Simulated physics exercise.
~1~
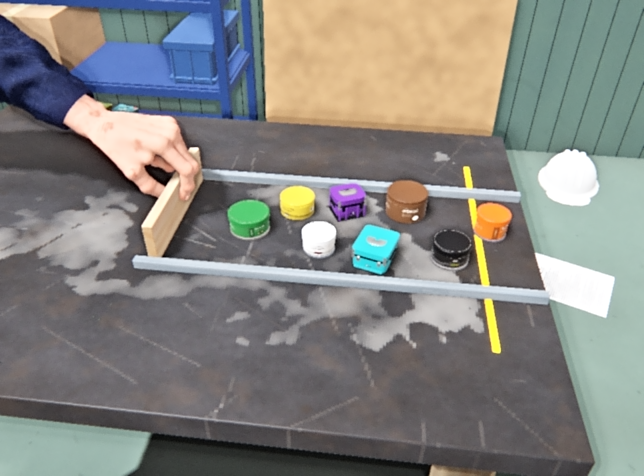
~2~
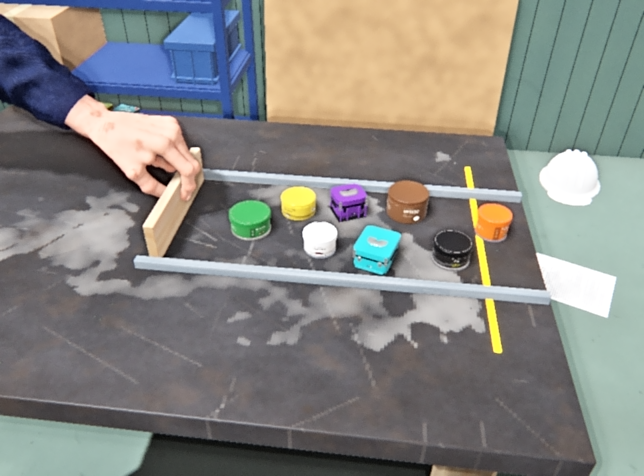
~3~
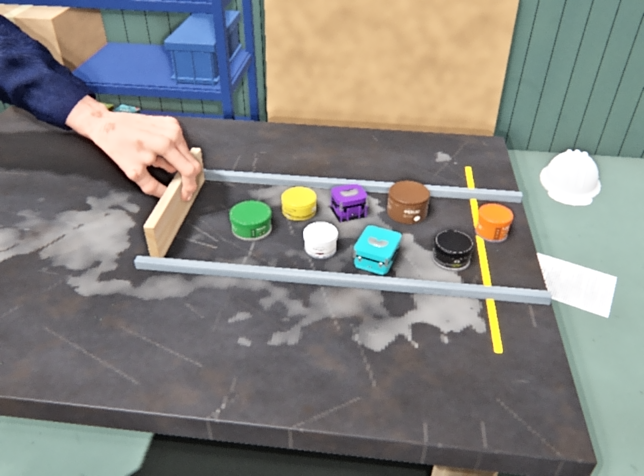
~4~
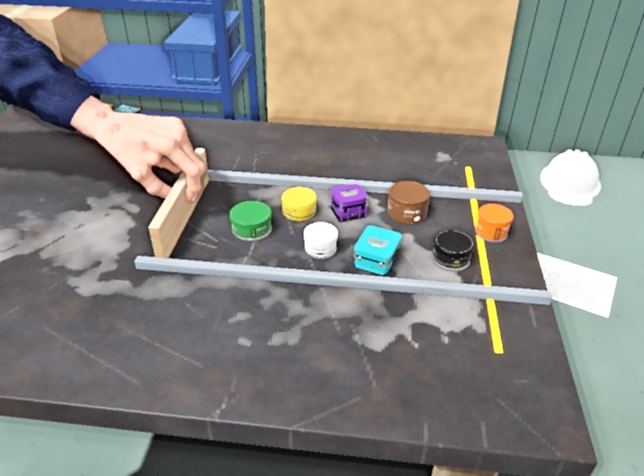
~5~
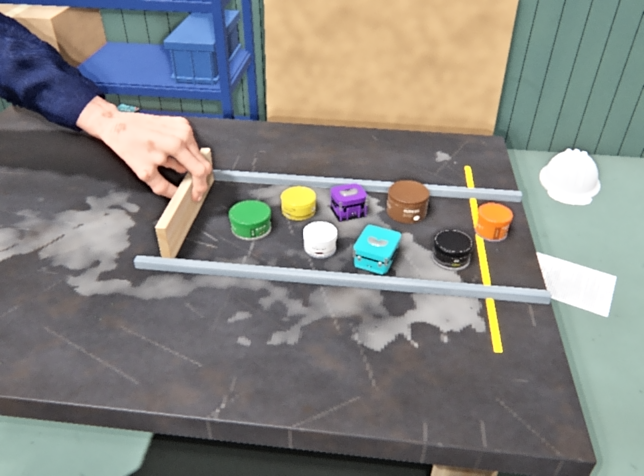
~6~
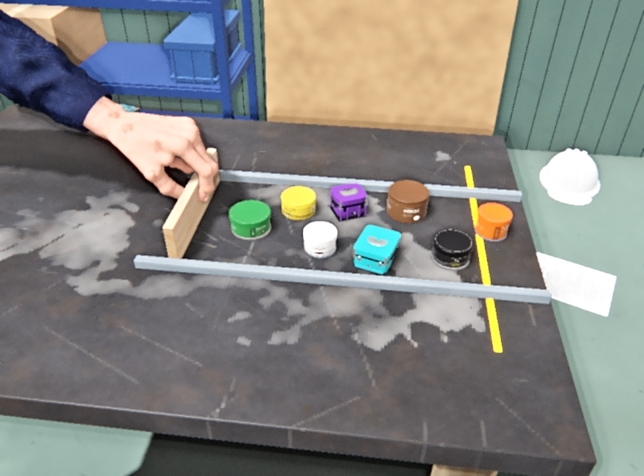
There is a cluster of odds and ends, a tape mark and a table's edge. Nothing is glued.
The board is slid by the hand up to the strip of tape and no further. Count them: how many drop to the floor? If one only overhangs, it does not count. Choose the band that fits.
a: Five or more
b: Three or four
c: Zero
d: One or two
d, one or two.
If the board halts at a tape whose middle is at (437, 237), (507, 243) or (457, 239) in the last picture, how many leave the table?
First 0, then 5, then 1.
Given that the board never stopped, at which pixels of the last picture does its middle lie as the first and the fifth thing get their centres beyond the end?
I'd put it close to (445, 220) and later close to (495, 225).
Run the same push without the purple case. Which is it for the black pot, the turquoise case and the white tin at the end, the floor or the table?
Result: Black pot comes off, turquoise case stays, white tin stays.
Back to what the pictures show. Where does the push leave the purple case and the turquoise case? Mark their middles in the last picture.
Around (520, 203), then around (533, 261).
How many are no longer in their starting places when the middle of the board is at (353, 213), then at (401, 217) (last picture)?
6 and 7.
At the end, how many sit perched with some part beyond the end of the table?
I get 3.
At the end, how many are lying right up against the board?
Count: 3.
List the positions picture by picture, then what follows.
The first picture shows orange tin (492, 223); black pot (451, 250); brown tub (407, 202); board (176, 200); tape (479, 241).
The second picture shows black pot (452, 250); yellow tub (299, 203).
The third picture shows brown tub (408, 202); white tin (321, 241).
The fourth picture shows orange tin (494, 224); board (182, 201).
The fifth picture shows black pot (452, 250); turquoise case (377, 250).
The sixth picture shows orange tin (493, 223); black pot (452, 249); brown tub (408, 202); board (195, 201); tape (480, 241).
Soon after, none off yet; orange tin at rest near (493, 223); black pot at rest near (452, 249); brown tub at rest near (408, 202).
After that, none off yet; orange tin at rest near (493, 223); black pot at rest near (452, 249); brown tub displaced about its own width near (448, 202).
And then, none off yet; orange tin at rest near (493, 223); black pot displaced well along near (516, 244); brown tub displaced well along near (518, 202).
In the end, the number that fall off is one or two; gone, brown tub and black pot.
